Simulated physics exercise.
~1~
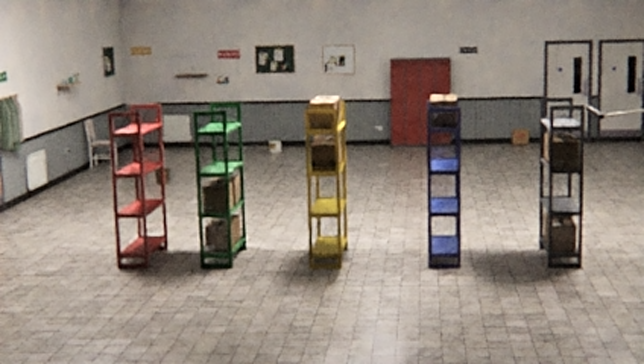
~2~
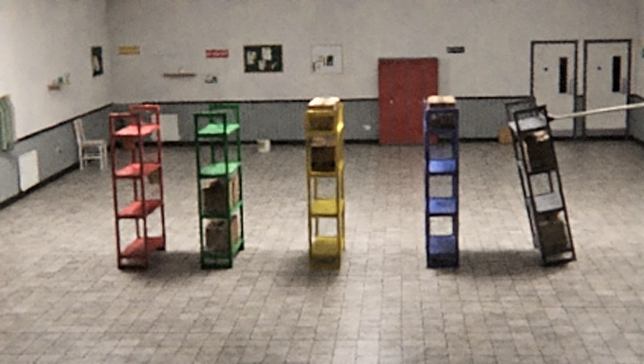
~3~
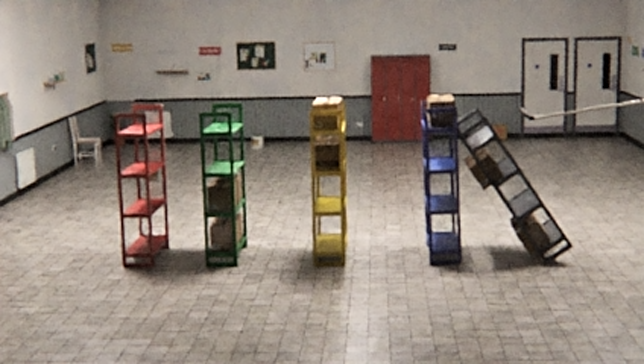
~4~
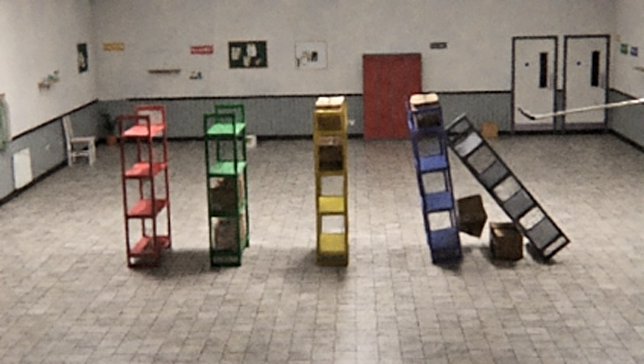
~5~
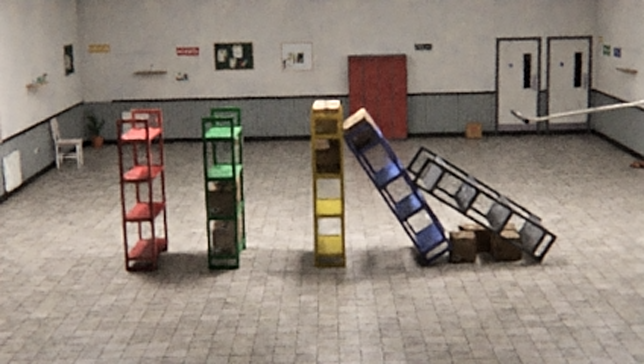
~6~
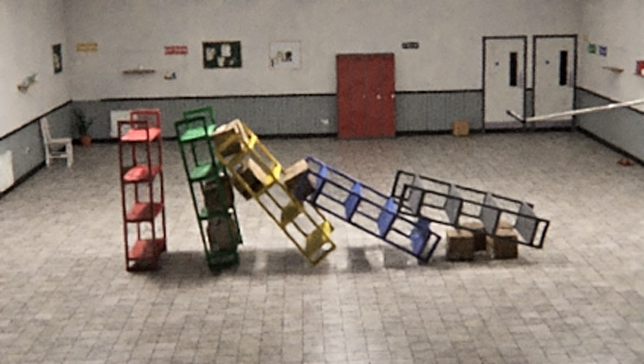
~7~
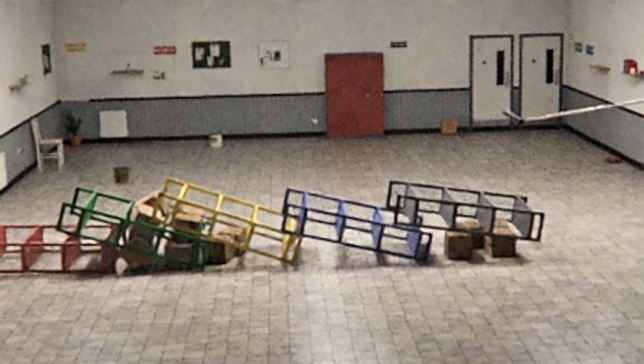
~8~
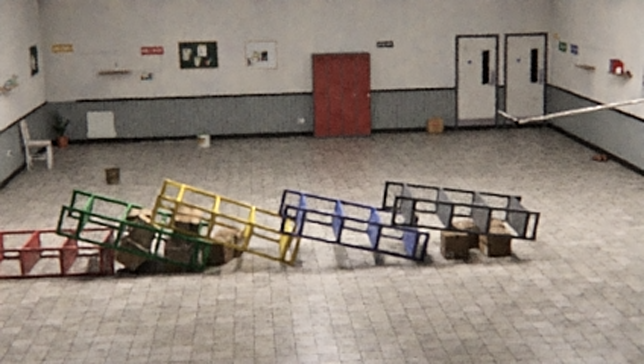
A pole tips the rightmost of five shelf units, and all topple leftward, spilling cartons.
